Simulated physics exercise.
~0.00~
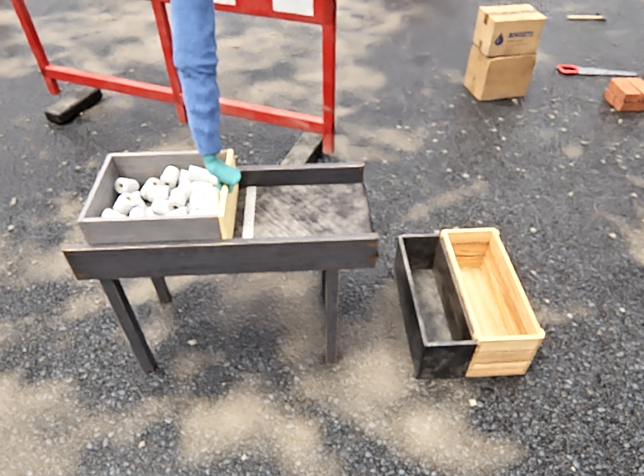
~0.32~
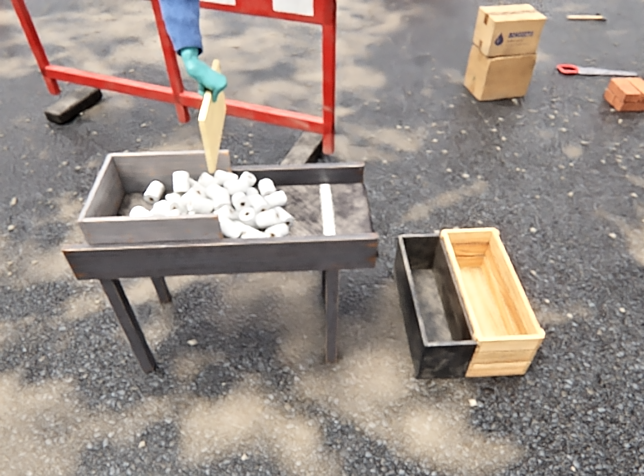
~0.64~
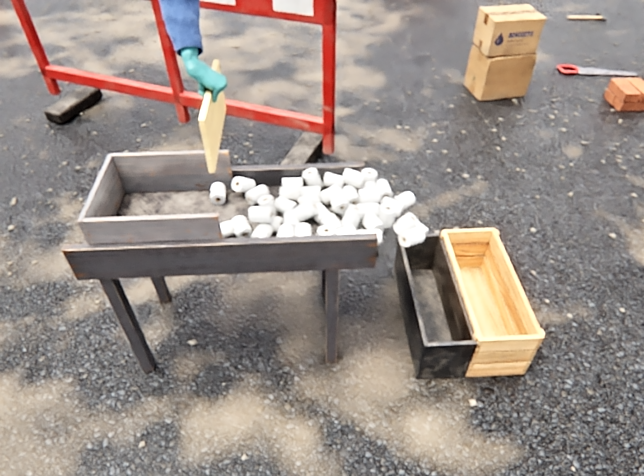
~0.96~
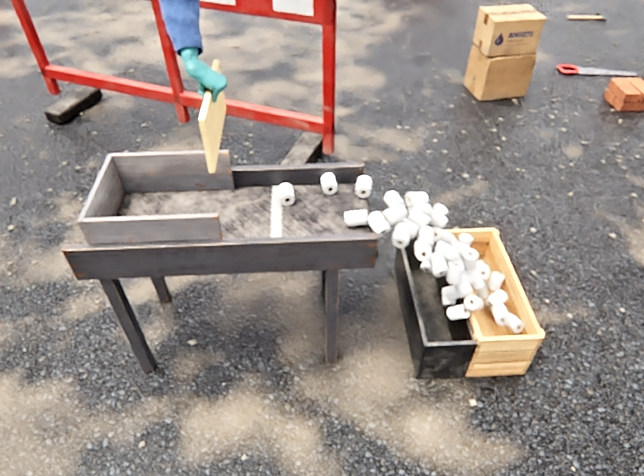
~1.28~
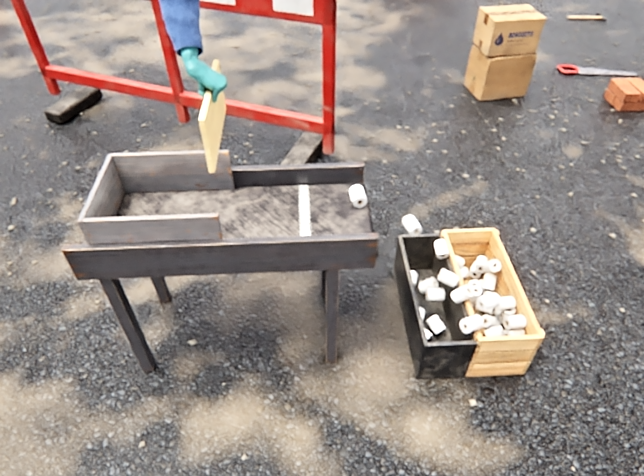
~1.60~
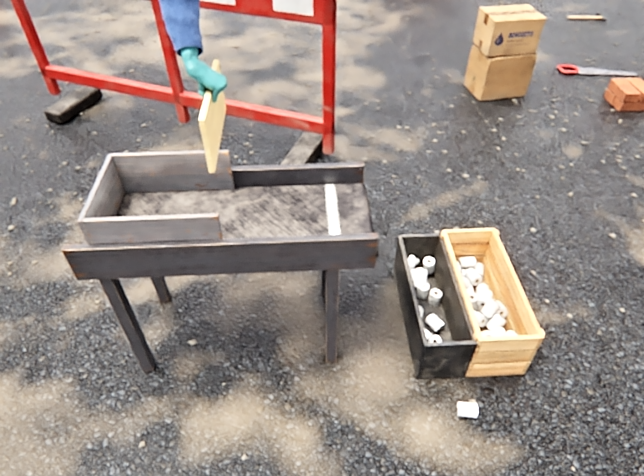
White rolls ride a belt from a grey pen and drop into two bins, leaving one on the ground.
